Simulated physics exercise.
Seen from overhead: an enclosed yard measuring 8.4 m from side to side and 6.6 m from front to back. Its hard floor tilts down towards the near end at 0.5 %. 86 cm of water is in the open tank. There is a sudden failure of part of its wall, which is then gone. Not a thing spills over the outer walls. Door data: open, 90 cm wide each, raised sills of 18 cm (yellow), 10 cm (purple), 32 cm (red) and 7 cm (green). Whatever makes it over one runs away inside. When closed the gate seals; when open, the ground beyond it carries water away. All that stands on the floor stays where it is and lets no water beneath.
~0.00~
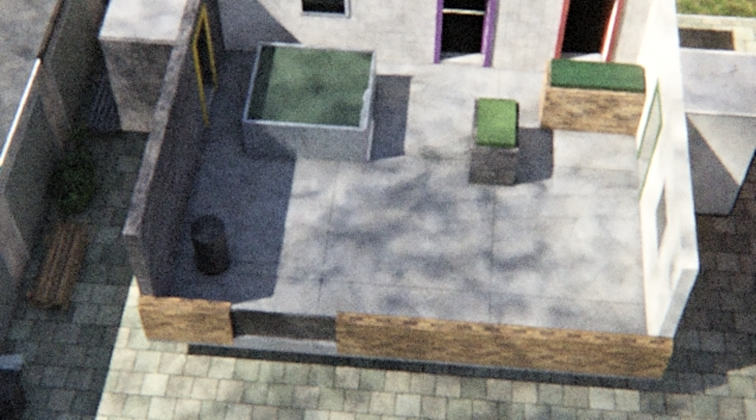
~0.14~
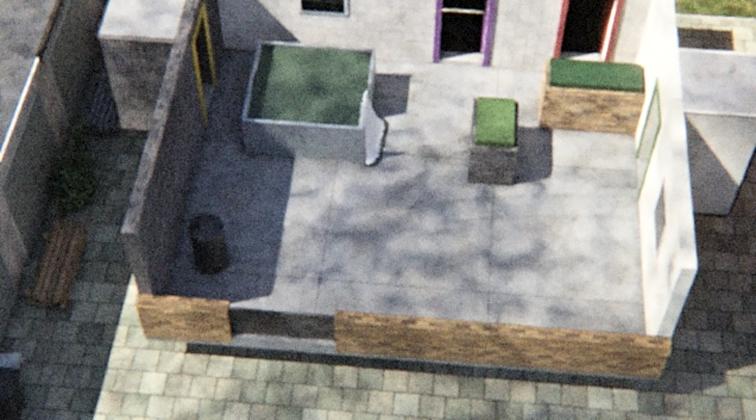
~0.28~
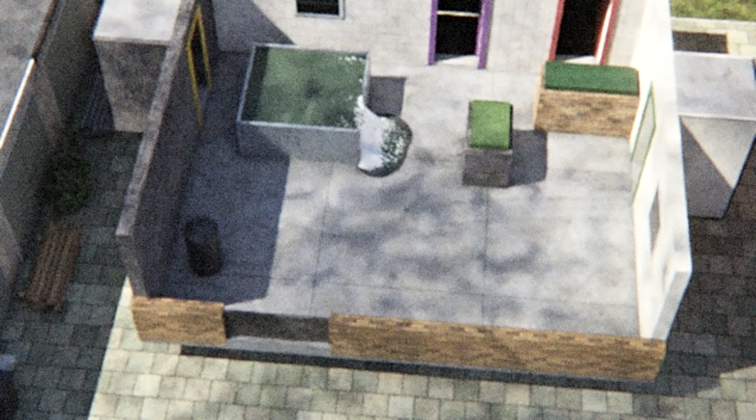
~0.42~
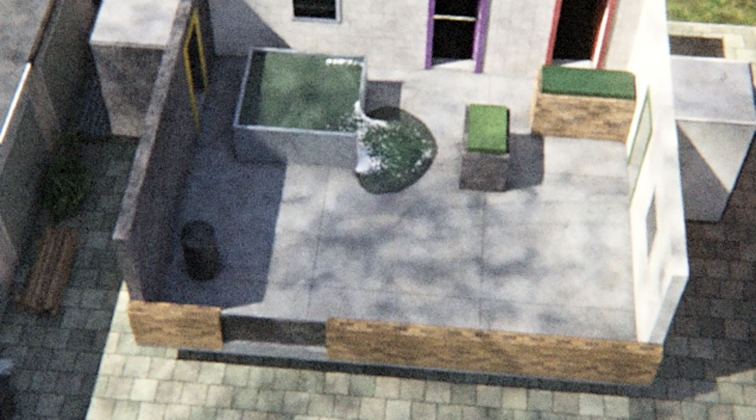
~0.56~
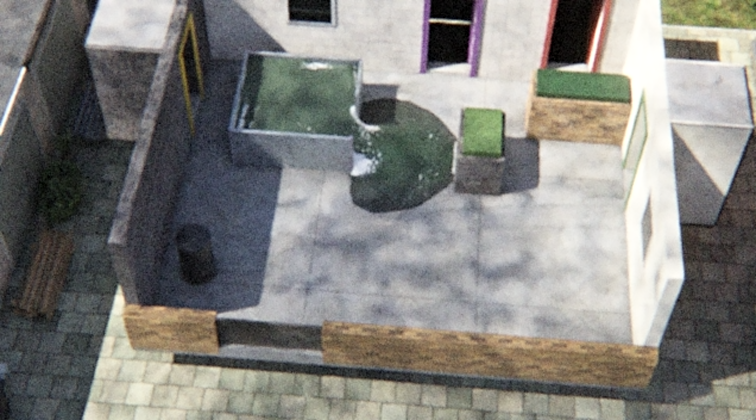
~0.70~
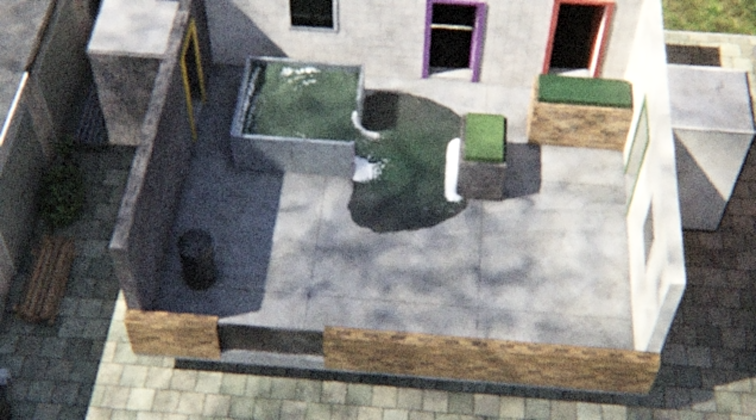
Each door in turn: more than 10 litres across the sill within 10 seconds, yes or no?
Answers: Yellow door, no; purple door, yes; red door, no; green door, yes.
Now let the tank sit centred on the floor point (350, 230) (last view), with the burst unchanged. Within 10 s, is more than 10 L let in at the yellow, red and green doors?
Checking the limit: Yellow is within it, red is within it and green is beyond it.
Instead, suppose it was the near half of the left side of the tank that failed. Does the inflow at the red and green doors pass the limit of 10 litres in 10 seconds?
Against that limit the red door gives a lower amount and the green door gives a lower amount.
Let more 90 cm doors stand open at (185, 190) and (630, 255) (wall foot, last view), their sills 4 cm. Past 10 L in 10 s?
Taking them in order, the first gets too little and the second enough.
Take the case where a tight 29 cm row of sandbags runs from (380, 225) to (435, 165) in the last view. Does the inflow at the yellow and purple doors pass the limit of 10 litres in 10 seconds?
Then the yellow door is short of it and the purple door is over the mark.
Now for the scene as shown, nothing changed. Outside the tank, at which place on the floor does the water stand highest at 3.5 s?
Position: About (617, 115).
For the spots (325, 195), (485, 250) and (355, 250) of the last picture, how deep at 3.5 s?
0, 4 and 0 cm, respectively.
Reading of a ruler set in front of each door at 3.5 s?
In centimetres - yellow: 0, purple: 17, red: 19, green: 0.
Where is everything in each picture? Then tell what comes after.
In the first picture, the open tank at (311, 88) is whole and still, 86 cm deep.
In the second picture, water pours out at (365, 128) and has run 0.6 m, to (368, 164); typically 10 cm deep outside, 86 cm at the open tank's back.
In the third picture, water pours out at (360, 132) and has run 1.0 m, to (407, 132); typically 13 cm deep outside, 86 cm at the open tank's back.
In the fourth picture, water pours out at (357, 137) and has run 1.5 m, to (434, 145); typically 9 cm deep outside, 86 cm at the open tank's back.
In the fifth picture, water pours out at (352, 141) and has run 2.0 m, to (452, 174); typically 7 cm deep outside, 82 cm at the open tank's back.
In the sixth picture, the front is at a hidden place, 2.5 m from the gap at (354, 146); 5.7 m2 of floor is under water; 72 cm left at the back of the open tank.
After 1.4 s water covers 25 % of the floor and is deepest (52 cm) near (452, 172); yellow door not reached, purple door 7 cm at the sill, 0 L in, red door not reached, green door not reached.
After 2.2 s water covers 40 % of the floor and is deepest (43 cm) near (452, 172); yellow door not reached, purple door 11 cm at the sill, 1 L in, red door 16 cm at the sill, 0 L in, green door not reached.
After 3.5 s water covers 50 % of the floor and is deepest (38 cm) near (617, 115); yellow door not reached, purple door 17 cm at the sill, 49 L in, red door 19 cm at the sill, 0 L in, green door not reached.
After 6.0 s water covers 75 % of the floor and is deepest (25 cm) near (616, 95); yellow door not reached, purple door 15 cm at the sill, 100 L in, red door 22 cm at the sill, 0 L in, green door 6 cm at the sill, 0 L in.
After 10.0 s water covers 90 % of the floor and is deepest (15 cm) near (419, 356); yellow door 5 cm at the sill, 0 L in, purple door 8 cm at the sill, 141 L in, red door 9 cm at the sill, 0 L in, green door 10 cm at the sill, 36 L in.
